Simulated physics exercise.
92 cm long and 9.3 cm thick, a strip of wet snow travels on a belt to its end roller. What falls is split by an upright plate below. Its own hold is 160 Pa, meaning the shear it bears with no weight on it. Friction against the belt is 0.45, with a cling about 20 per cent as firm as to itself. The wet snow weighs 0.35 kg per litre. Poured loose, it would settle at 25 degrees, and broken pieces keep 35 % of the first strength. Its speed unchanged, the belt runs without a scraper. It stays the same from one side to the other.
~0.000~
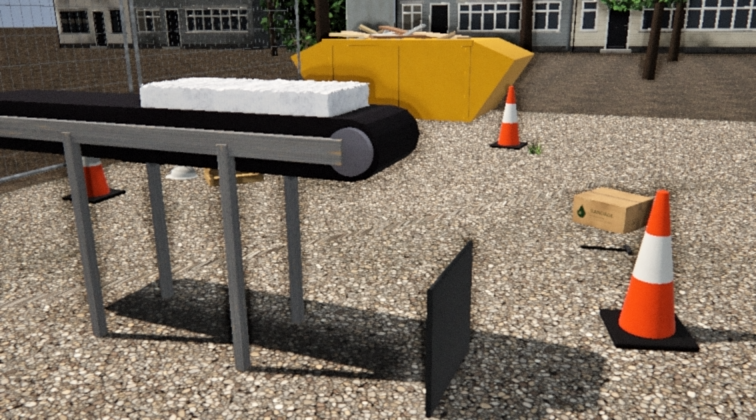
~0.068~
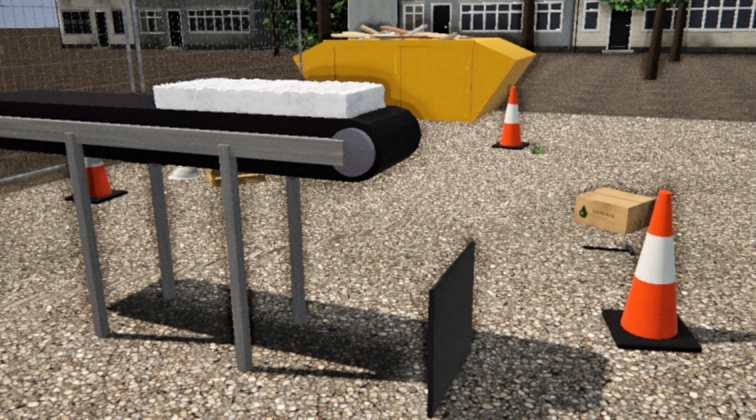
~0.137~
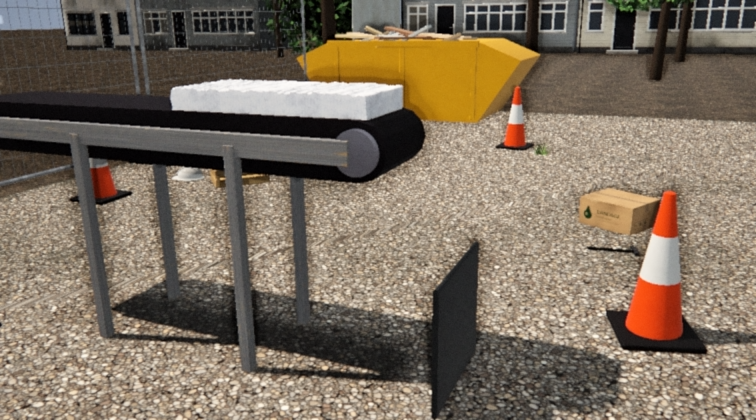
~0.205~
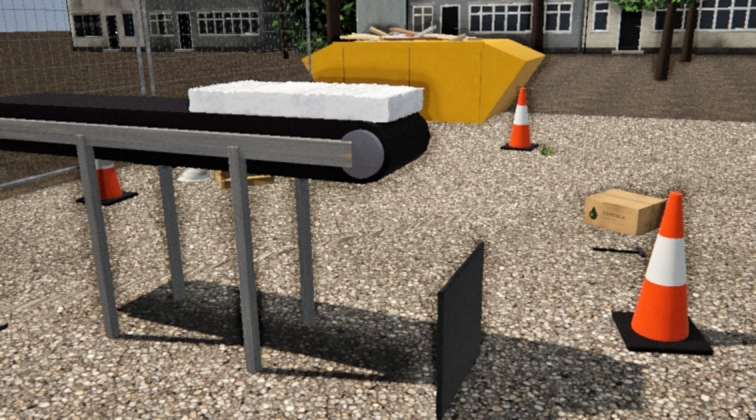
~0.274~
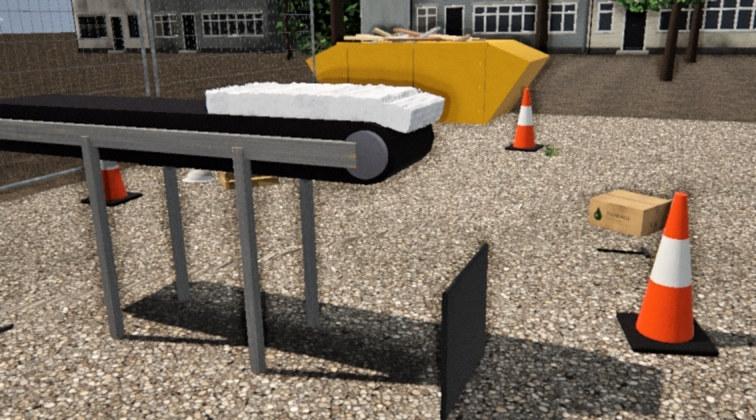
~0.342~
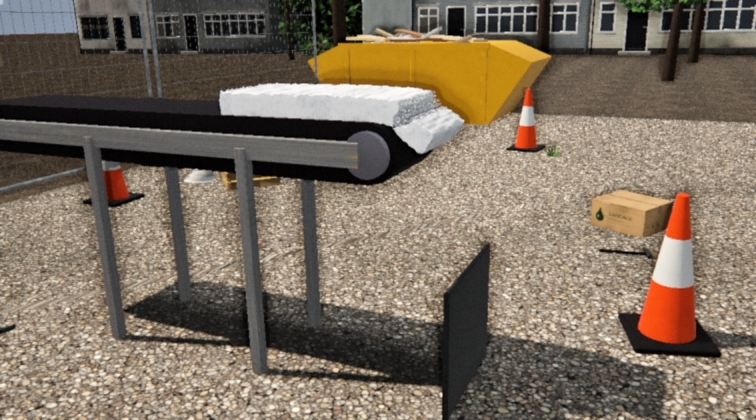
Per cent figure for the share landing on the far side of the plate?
Expect roughly 100 %.
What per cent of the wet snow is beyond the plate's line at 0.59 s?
Roughly 16 percent at that moment.
After 0.59 s, 16 % is beyond the plate's line.
After 0.88 s, 47 % is beyond the plate's line.
After 1.18 s, 77 % is beyond the plate's line.
After 1.47 s, 100 % is beyond the plate's line.
After 2.68 s, at the end, 100 % is beyond the plate's line.
